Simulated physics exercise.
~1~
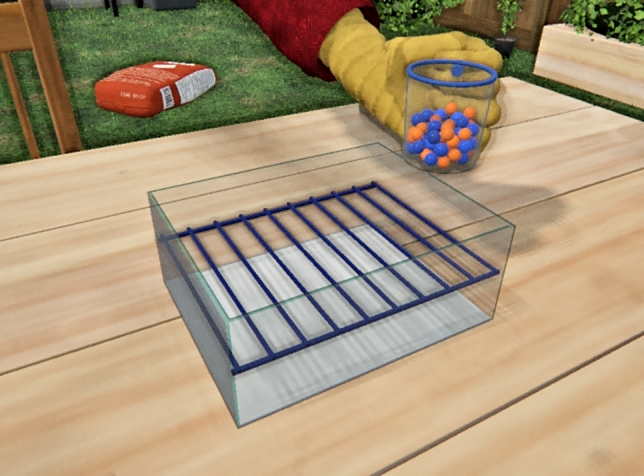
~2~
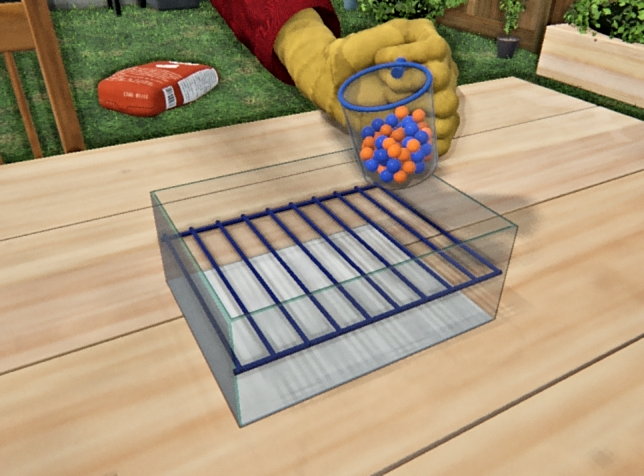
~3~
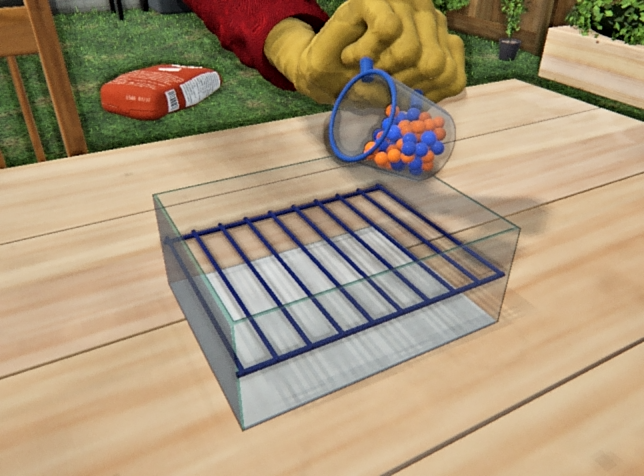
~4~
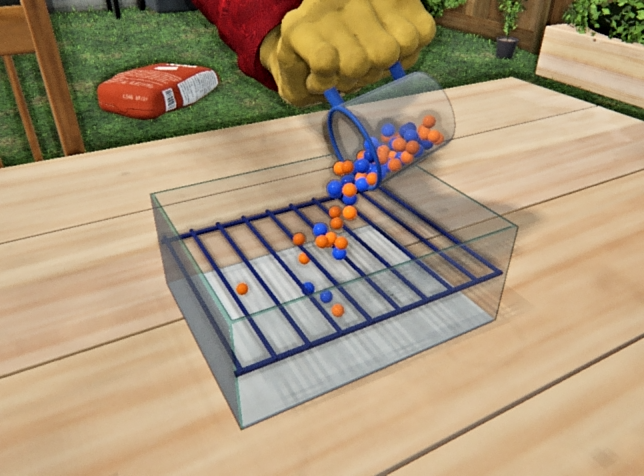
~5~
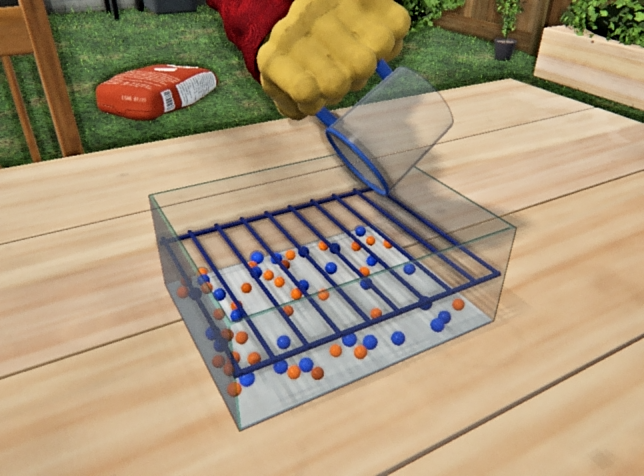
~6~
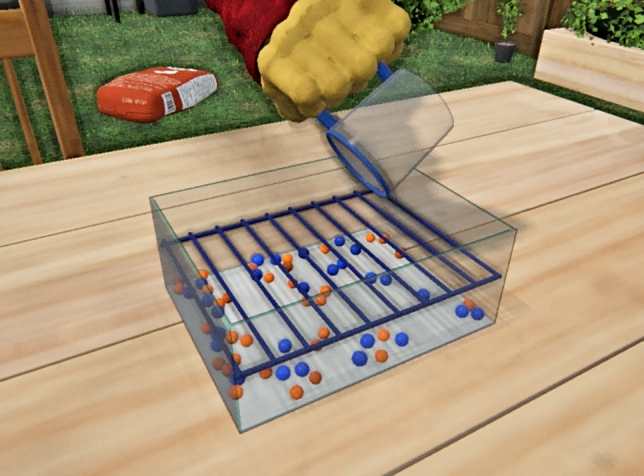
Blue and orange balls tipping from a clear cup in a yellow-gloved hand, falling through a wire rack into a clear box.
